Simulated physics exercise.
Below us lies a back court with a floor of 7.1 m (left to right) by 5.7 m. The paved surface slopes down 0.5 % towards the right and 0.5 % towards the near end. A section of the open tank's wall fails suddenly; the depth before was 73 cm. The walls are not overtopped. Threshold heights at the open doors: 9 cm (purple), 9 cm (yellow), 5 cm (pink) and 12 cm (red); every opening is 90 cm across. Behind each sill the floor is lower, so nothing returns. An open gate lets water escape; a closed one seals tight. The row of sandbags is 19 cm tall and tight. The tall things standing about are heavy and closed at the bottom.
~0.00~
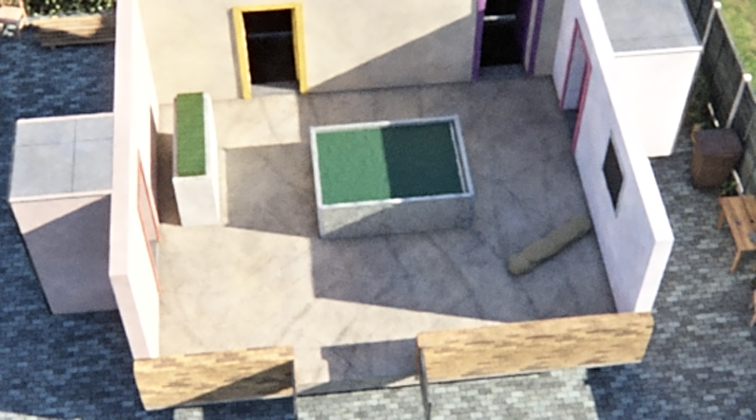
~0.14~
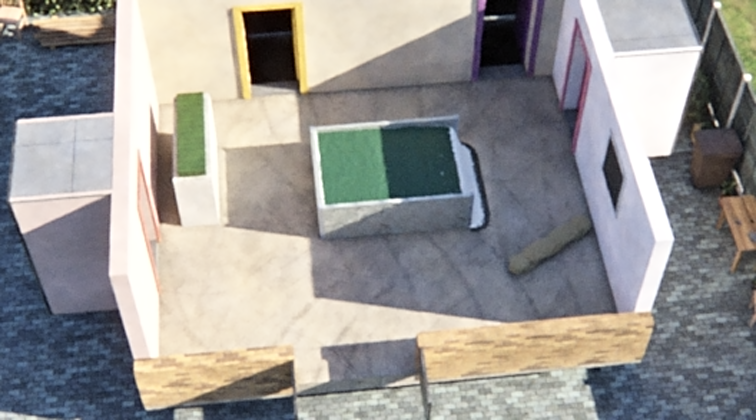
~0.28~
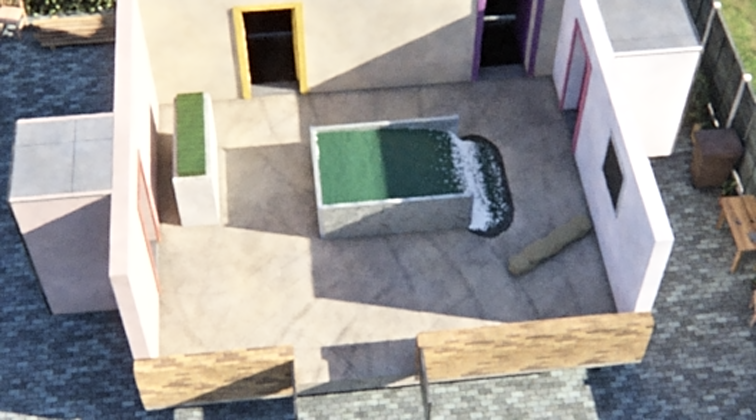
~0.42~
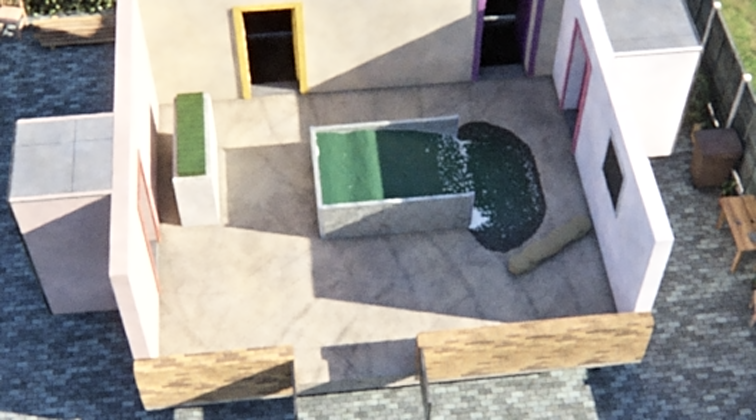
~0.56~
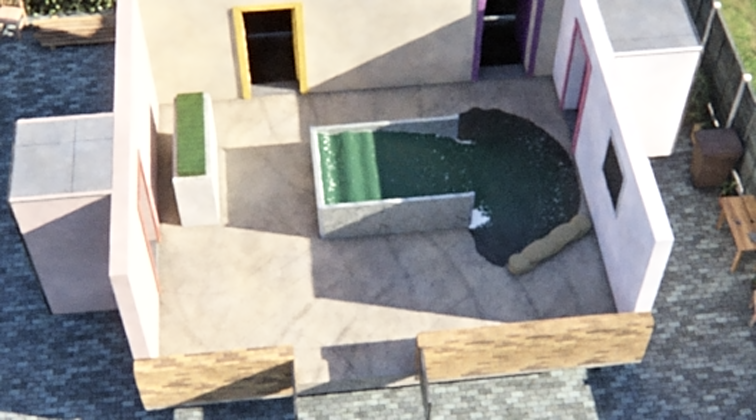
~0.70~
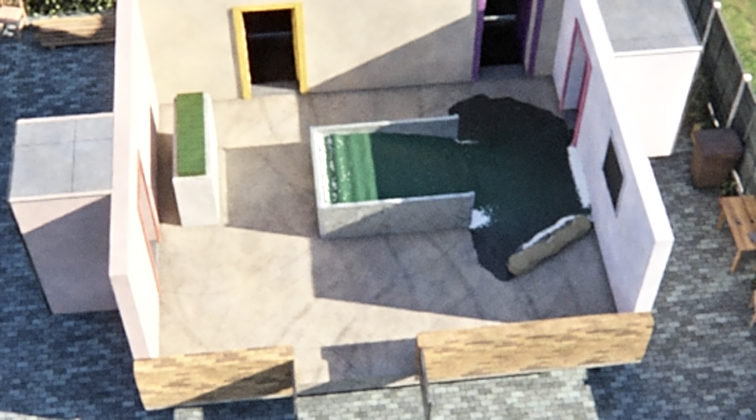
In a walled back court seen from above, green water stands still in an open rectangular tank until its right side gives way, and the water pours out, spreading in a widening dark pool around a rolled object to the right-hand wall.
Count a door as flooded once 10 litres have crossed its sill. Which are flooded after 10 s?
Within that time: At the purple door it goes over the limit; at the yellow door it stays under the limit; at the pink door it goes over the limit; at the red door it keeps below the limit.
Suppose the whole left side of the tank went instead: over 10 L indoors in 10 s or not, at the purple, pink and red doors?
Against that limit: Purple below, pink over, red above.
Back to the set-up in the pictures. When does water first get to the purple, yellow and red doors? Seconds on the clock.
Purple 1.1 s, yellow 4.0 s, red 7.0 s.
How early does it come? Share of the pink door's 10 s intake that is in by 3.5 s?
About 65 per cent.
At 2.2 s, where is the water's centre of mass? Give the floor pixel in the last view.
At about (483, 187).
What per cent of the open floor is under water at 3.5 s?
Near 50 per cent is wet.
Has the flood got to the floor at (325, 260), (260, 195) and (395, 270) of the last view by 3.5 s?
In that order: Still dry, still dry, under water.
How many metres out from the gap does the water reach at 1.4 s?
Roughly 3.2 m.
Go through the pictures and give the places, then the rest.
The first picture shows still water, 73 cm deep, in the open tank at (390, 164).
In the second picture, water pours out at (460, 175) and has run 0.9 m, to a hidden place; typically 10 cm deep outside, 73 cm at the open tank's back.
In the third picture, the front is at (473, 139), 1.1 m from the gap at (460, 178); 1.3 m2 of floor is under water; 73 cm left at the back of the open tank.
In the fourth picture, the front is at (519, 143), 1.4 m from the gap at (460, 179); 2.8 m2 of floor is under water; 73 cm left at the back of the open tank.
In the fifth picture, the front is at (575, 196), 1.9 m from the gap at (460, 179); 4.7 m2 of floor is under water; 68 cm left at the back of the open tank.
In the sixth picture, water pours out at (460, 180) and has run 2.4 m, to (567, 126); typically 8 cm deep outside, 61 cm at the open tank's back.
After 1.4 s water covers 20 % of the floor and is deepest (49 cm) near (579, 185); purple door 4 cm at the sill, 0 L in, yellow door not reached, pink door 21 cm at the sill, 72 L in, red door not reached.
After 2.2 s water covers 25 % of the floor and is deepest (44 cm) near (550, 77); purple door 14 cm at the sill, 2 L in, yellow door not reached, pink door 26 cm at the sill, 210 L in, red door not reached.
After 3.5 s water covers 50 % of the floor and is deepest (30 cm) near (552, 84); purple door 22 cm at the sill, 56 L in, yellow door not reached, pink door 19 cm at the sill, 355 L in, red door not reached.
After 6.0 s water covers 85 % of the floor and is deepest (15 cm) near (159, 107); purple door 14 cm at the sill, 156 L in, yellow door 2 cm at the sill, 0 L in, pink door 12 cm at the sill, 481 L in, red door not reached.
After 10.0 s water covers 95 % of the floor and is deepest (10 cm) near (289, 329); purple door 6 cm at the sill, 167 L in, yellow door 6 cm at the sill, 0 L in, pink door 7 cm at the sill, 535 L in, red door 9 cm at the sill, 0 L in.
